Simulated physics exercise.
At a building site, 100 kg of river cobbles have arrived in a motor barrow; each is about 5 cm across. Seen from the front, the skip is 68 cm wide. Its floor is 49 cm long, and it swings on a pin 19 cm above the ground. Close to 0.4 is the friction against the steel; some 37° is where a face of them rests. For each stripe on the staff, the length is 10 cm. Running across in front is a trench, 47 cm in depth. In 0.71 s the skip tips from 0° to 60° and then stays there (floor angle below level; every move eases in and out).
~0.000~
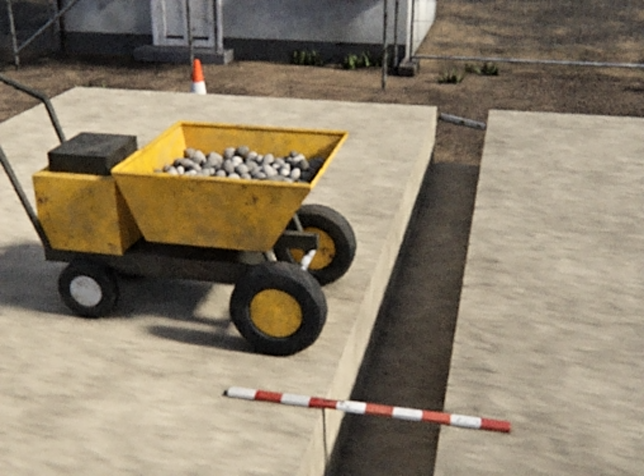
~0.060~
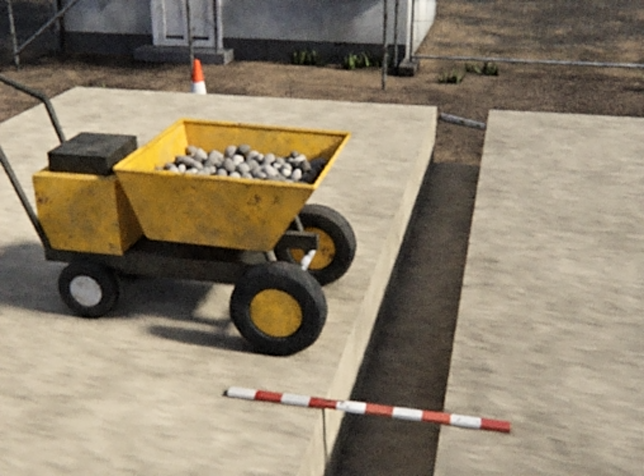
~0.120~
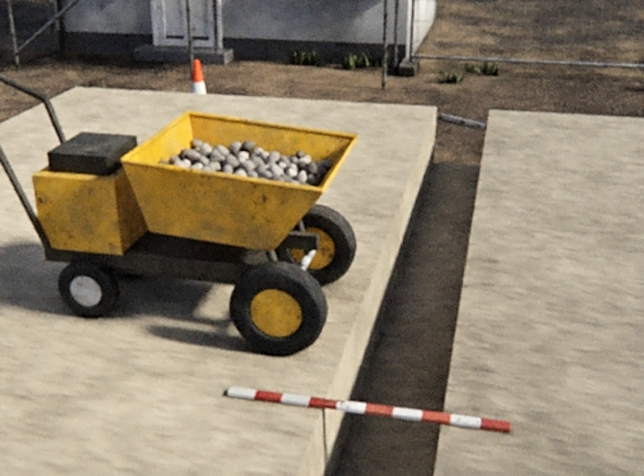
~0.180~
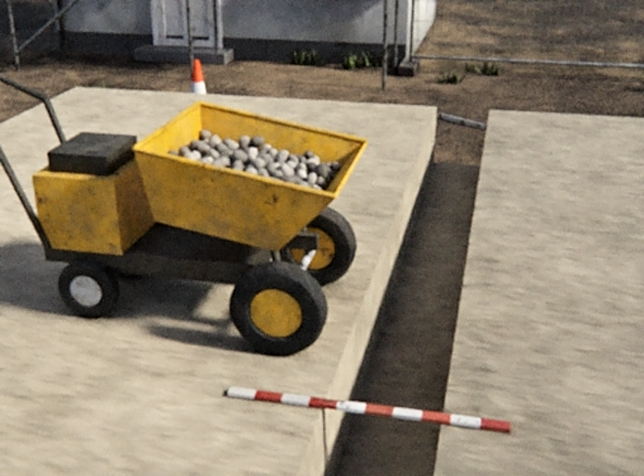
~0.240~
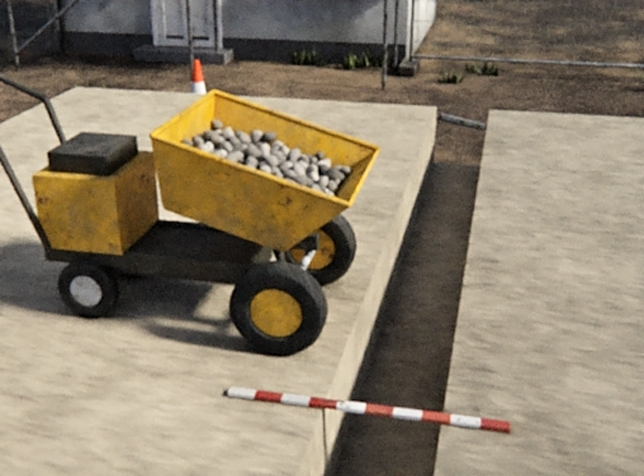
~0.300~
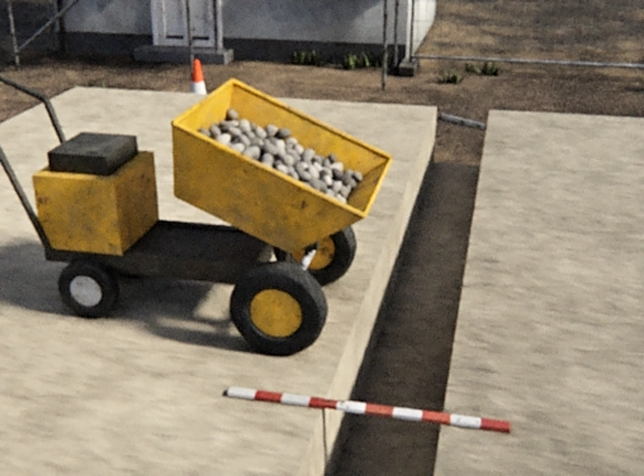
The footage shows a yellow dumper loaded with grey stones standing on a pale slab beside a trench, near a red-and-white staff. Its skip tilts steadily forward to the right, the rear rising while the wheels stay still.
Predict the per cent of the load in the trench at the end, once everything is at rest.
Near 17 per cent.
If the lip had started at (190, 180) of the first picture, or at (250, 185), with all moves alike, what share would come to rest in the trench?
Roughly 40 per cent, then 45 per cent.
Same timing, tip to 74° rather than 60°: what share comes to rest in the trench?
It would come to about 40 percent.
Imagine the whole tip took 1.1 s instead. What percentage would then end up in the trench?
It would come to roughly 25 per cent.
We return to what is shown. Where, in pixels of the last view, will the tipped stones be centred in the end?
(486, 332).
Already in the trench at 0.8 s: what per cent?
Some 5 per cent.
After 0.5 s the floor is at 50°; 100 % in the skip; the foremost stones are at (384, 232).
After 0.8 s the floor is at 60°; 95 % in the skip, 4 % in the trench, 1 % past the trench; the foremost stones are at (463, 277).
After 1.2 s the floor is at 60°; 62 % in the skip, 6 % in the trench, 32 % past the trench; the foremost stones are at (575, 331).
After 3.1 s the floor is at 60°; 46 % in the skip, 17 % in the trench, 36 % past the trench; the foremost stones are past the picture's edge.
